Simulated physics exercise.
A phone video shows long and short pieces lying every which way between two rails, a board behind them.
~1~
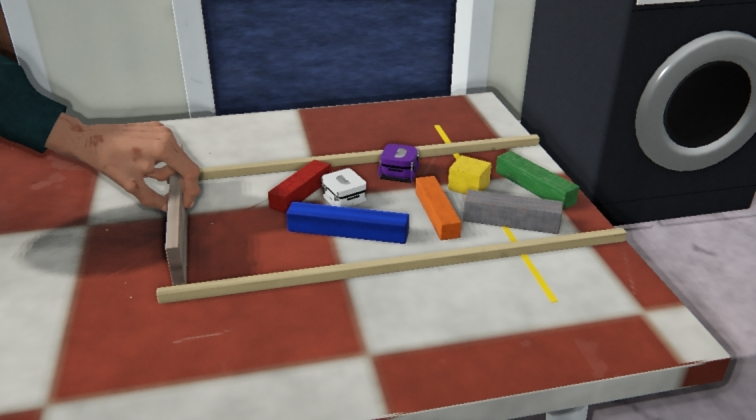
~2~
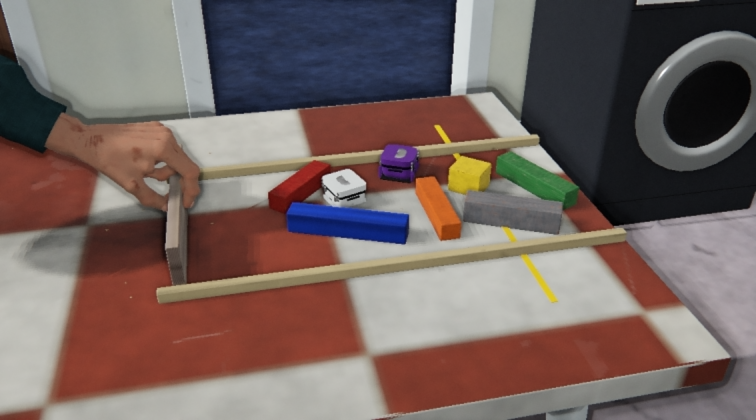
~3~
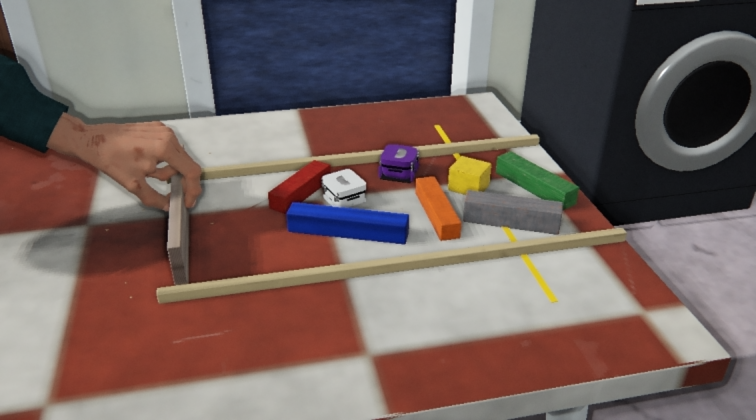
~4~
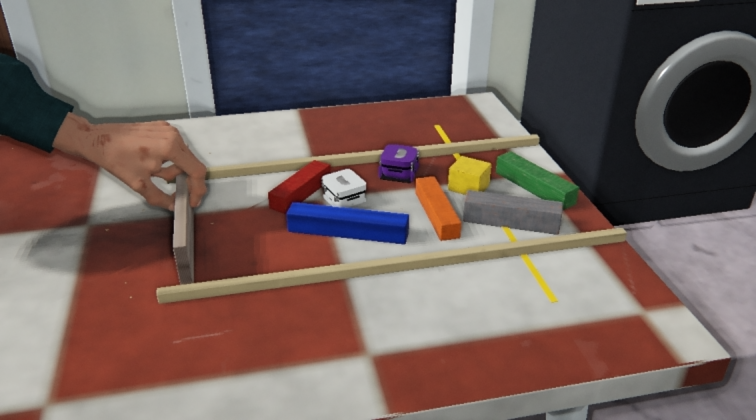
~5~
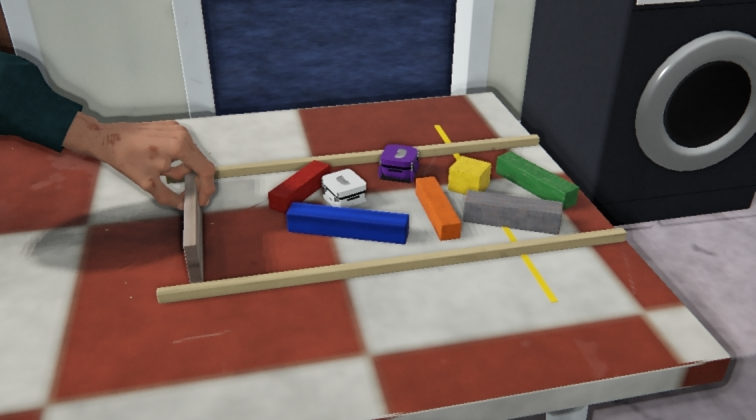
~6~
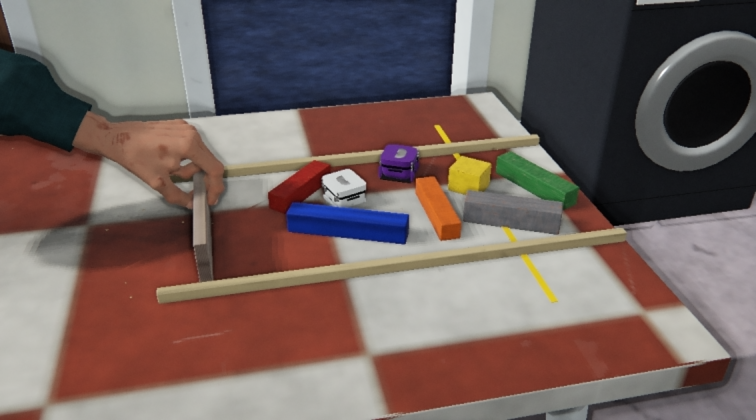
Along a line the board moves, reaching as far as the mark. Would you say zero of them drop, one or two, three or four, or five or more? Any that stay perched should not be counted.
I'd go with one or two.
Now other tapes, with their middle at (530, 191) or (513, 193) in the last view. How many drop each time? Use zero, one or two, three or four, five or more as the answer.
The counts, in order, are three or four and three or four.
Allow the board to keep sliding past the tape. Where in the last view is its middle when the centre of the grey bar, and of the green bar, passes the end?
Near (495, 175) in the first case, near (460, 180) in the other.
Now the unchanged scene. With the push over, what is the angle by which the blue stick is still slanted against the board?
It is near 30° out of line.
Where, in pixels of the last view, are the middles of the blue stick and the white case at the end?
They come to rest around (533, 204) and (509, 171).
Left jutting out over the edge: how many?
The number is 2.
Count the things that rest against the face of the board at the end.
2.
Early on, none off yet; green bar at rest near (536, 179); grey bar at rest near (515, 212); yellow block at rest near (470, 177).
Finally, the number that fall off is one or two; lost, green bar.
